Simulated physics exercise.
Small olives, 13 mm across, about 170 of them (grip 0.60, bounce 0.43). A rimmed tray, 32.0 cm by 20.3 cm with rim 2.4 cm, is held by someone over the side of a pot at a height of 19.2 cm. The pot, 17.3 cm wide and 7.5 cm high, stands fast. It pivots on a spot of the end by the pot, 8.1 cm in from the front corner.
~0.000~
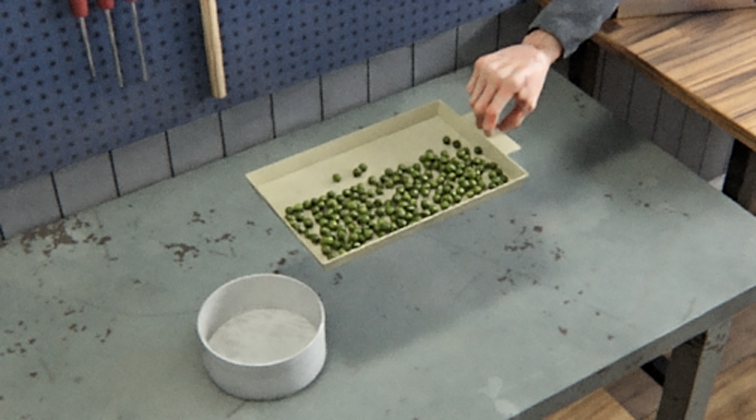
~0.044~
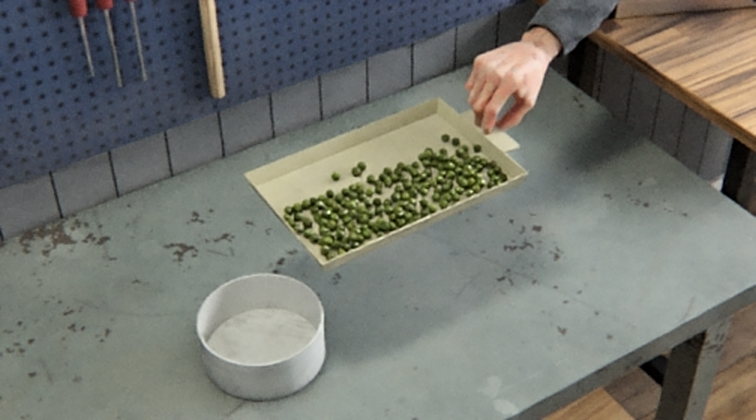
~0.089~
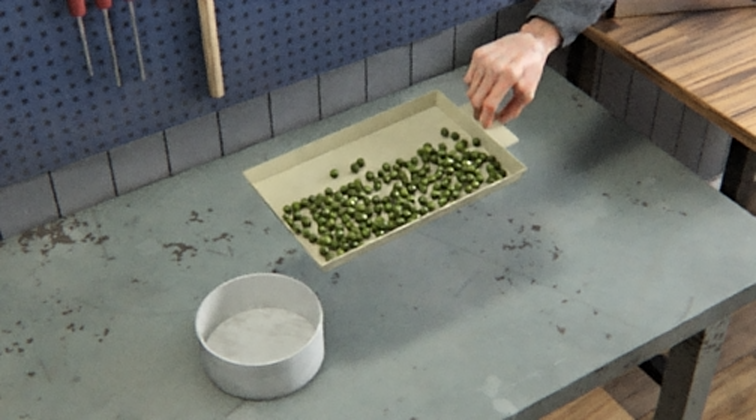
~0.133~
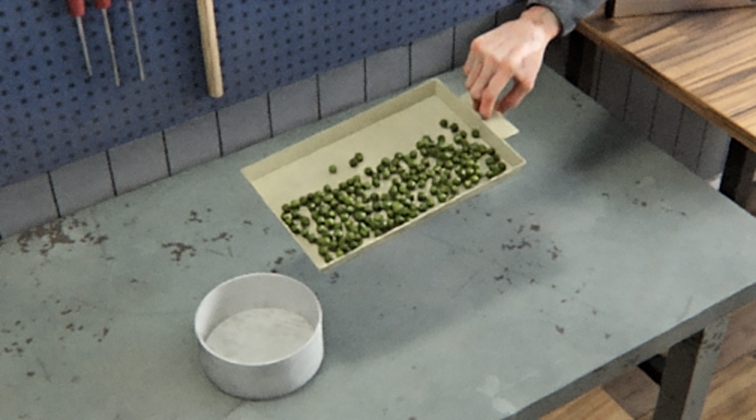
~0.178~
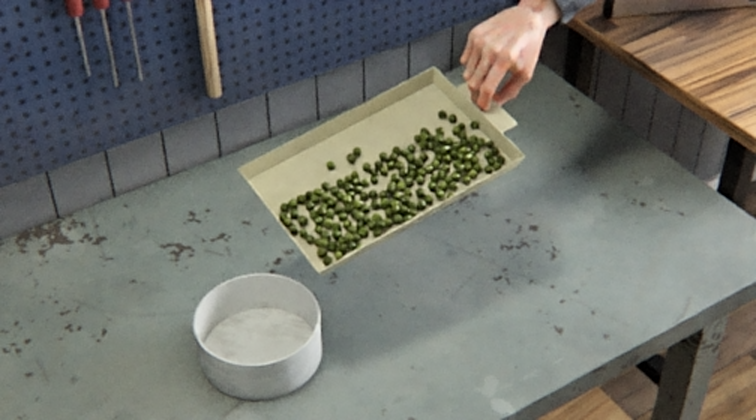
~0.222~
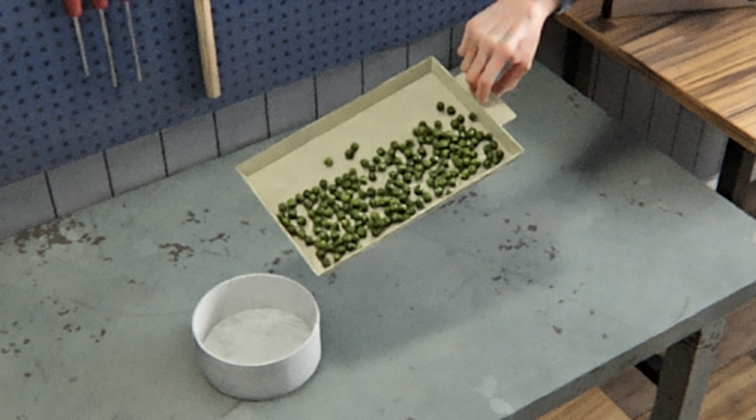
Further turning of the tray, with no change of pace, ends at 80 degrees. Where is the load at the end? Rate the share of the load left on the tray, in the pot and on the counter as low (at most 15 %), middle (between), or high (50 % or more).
Left on the tray - low, pot - middle, counter - high.
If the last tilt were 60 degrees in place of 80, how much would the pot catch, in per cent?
That would be around 0 percent.
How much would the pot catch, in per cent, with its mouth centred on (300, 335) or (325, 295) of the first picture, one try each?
Estimates: 85 in a hundred and 35 in a hundred.
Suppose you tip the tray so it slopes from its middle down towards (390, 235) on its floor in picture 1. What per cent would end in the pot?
The share comes to about 10 in a hundred.
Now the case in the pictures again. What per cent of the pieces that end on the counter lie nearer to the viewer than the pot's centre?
About 100 percent of the spill.
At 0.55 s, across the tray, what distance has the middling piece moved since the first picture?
3 cm.
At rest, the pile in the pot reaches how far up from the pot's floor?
Top level: Approx. 2.0 cm.
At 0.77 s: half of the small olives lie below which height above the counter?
Height: Around 26 cm.
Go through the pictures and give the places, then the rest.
In the first picture, tray tilt 0 degrees, front corners at (325, 258) and (521, 173); middle of the pieces at (397, 197); pot at (261, 318).
In the second picture, tray tilt 1 degrees, front corners at (324, 259) and (520, 172); middle of the pieces at (396, 196).
In the third picture, tray tilt 3 degrees, front corners at (323, 260) and (519, 167), lowest corner left front; middle of the pieces at (395, 193).
In the fourth picture, tray tilt 7 degrees, front corners at (322, 262) and (519, 161), lowest corner left front; middle of the pieces at (394, 189).
In the fifth picture, tray tilt 11 degrees, front corners at (321, 266) and (517, 155), lowest corner left front; middle of the pieces at (392, 186).
In the sixth picture, tray tilt 15 degrees, front corners at (319, 268) and (516, 149), lowest corner left front; middle of the pieces at (390, 183); pot at (256, 317). Its pace works out near 95 degrees a second.
After 0.55 s, tilt 47 degrees; the tray holds 100 %, the pot 0 %.
Then, at 0.77 s, tilt 68 degrees; the tray holds 100 %, the pot 0 %.
Then, at 1.11 s, tilt 80 degrees; the tray holds 80 %, the pot 0 %.
By 2.4 s all is still; tray 10 %, pot 25 %, counter 65 %.
